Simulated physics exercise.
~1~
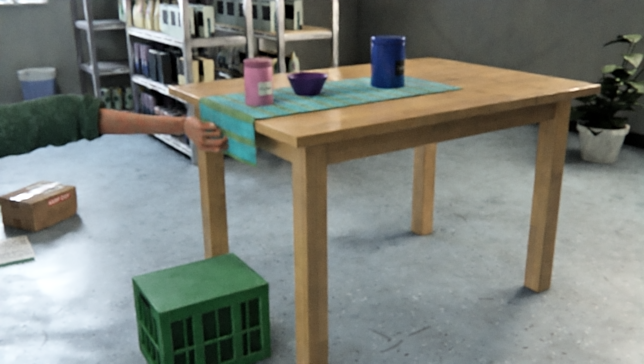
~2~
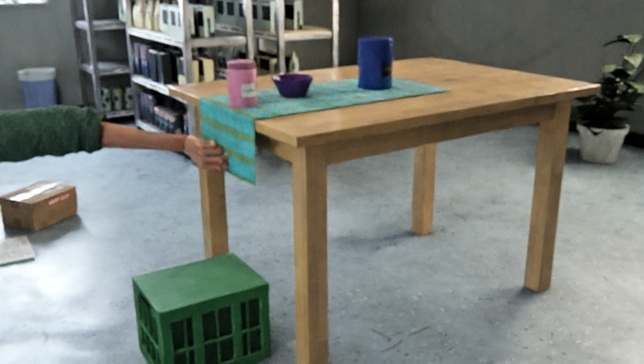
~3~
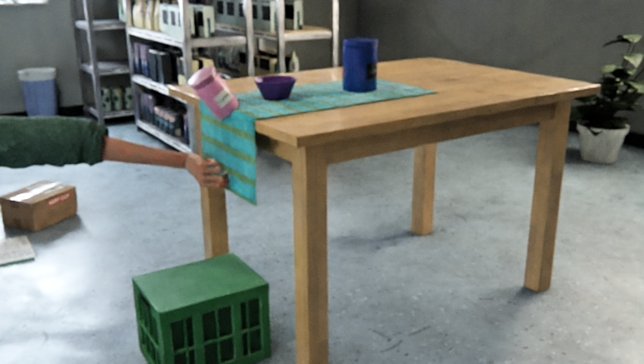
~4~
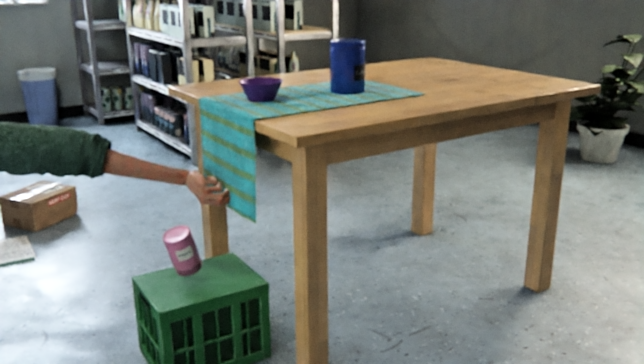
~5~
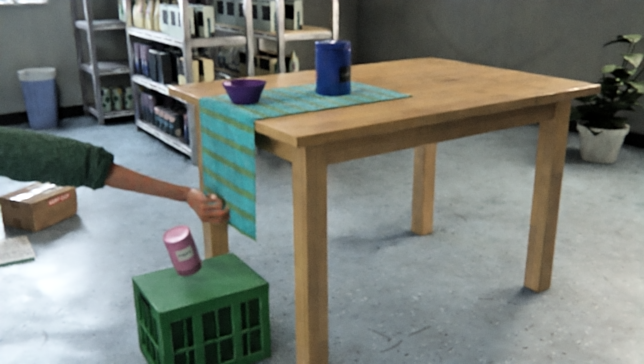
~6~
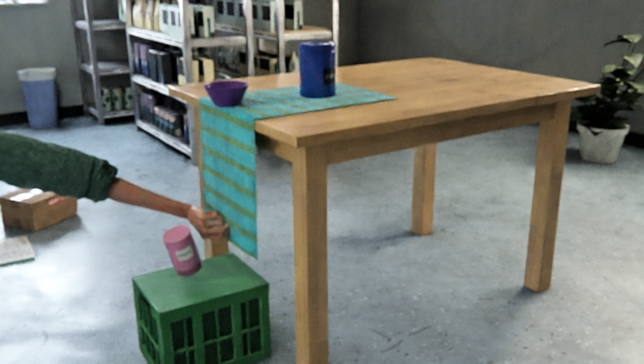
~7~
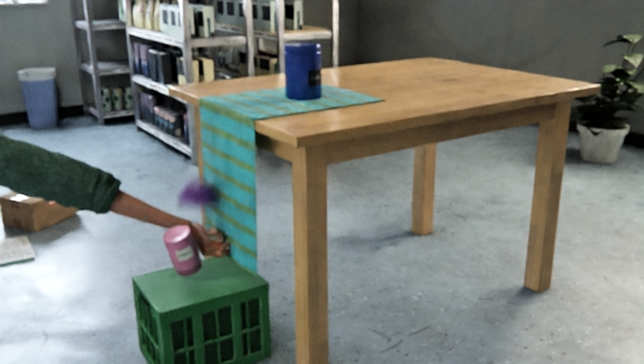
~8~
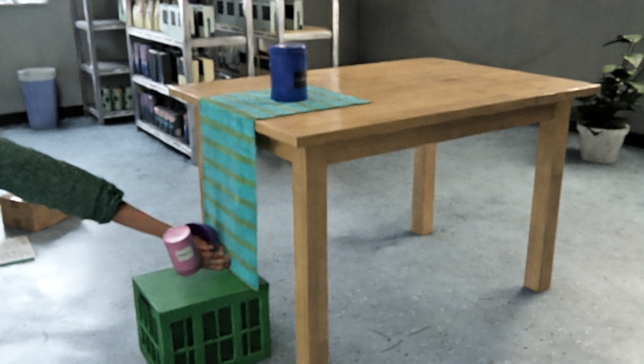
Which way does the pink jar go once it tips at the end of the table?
It goes down, dropping from the end of the table to the green crate below.
